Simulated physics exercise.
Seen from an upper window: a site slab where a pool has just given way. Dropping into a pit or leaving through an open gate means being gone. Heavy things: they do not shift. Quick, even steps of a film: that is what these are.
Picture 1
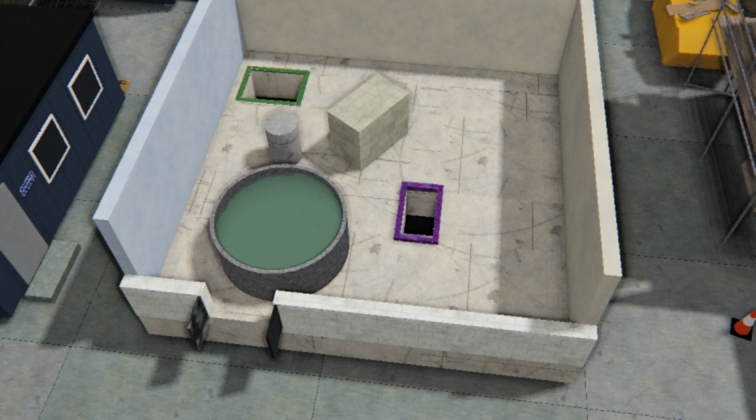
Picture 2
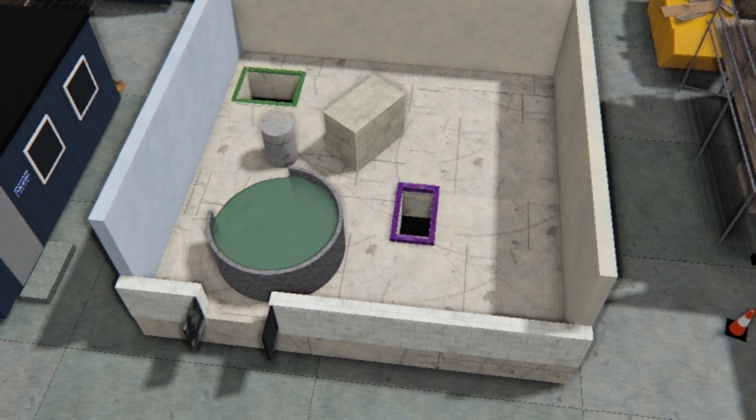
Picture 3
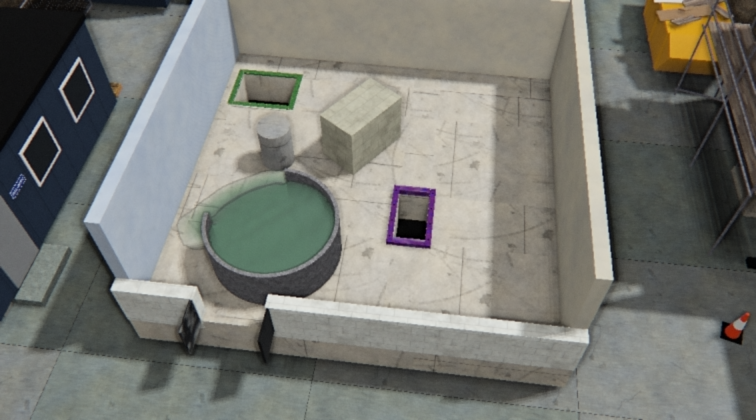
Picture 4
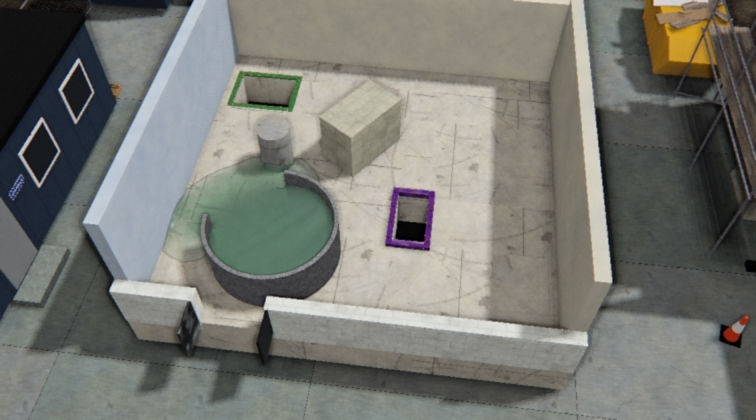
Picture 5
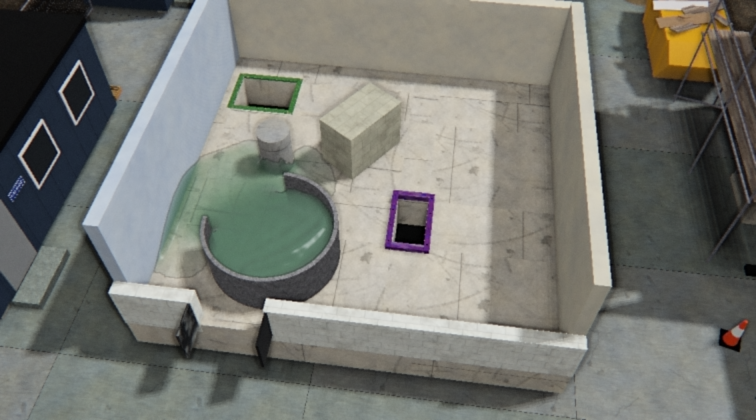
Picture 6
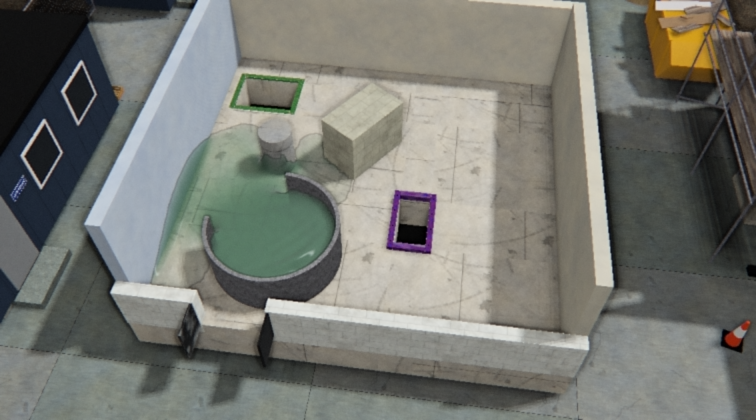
On a walled concrete slab, a round pool of green water opened at its far left side, and the water poured out, spreading toward the left wall and back around a small grey cylinder.
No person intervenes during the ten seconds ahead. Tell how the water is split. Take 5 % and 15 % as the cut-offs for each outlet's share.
In the end, the gate ends up with 5 to 15 %, the green pit ends up with more than 15 %, the purple pit ends up with less than 5 %.
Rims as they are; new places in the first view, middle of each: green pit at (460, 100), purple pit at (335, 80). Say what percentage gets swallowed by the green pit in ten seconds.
Green: About 10 %.
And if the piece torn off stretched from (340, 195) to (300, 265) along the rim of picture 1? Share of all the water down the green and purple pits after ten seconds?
For green it's about 12 per cent, and for purple about 8 per cent.
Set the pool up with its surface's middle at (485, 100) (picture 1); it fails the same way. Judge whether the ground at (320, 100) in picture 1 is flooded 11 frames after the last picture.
Verdict: Under water.
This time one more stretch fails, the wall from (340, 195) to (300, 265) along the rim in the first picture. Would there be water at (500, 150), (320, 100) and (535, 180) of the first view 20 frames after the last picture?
Point 1: Inundated; point 2: Unwetted; point 3: Inundated.
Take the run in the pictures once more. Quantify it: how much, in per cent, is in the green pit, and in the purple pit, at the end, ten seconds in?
In the order asked: 48 percent and 0 percent.
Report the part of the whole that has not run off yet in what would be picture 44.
The share not yet gone is roughly 54 percent.
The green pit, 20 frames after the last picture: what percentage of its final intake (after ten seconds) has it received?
Share by then: About 60 in a hundred.
A moment on, water covers 20 % of the floor; the gate 0 %, the green pit 2 %, the purple pit 0 %.
Next, water covers 30 % of the floor; the gate 0 %, the green pit 13 %, the purple pit 0 %.
Then, water covers 45 % of the floor; the gate 2 %, the green pit 28 %, the purple pit 0 %.
Later, water covers 65 % of the floor; the gate 5 %, the green pit 40 %, the purple pit 0 %.
In the end, water covers 85 % of the floor; the gate 8 %, the green pit 47 %, the purple pit 0 %.
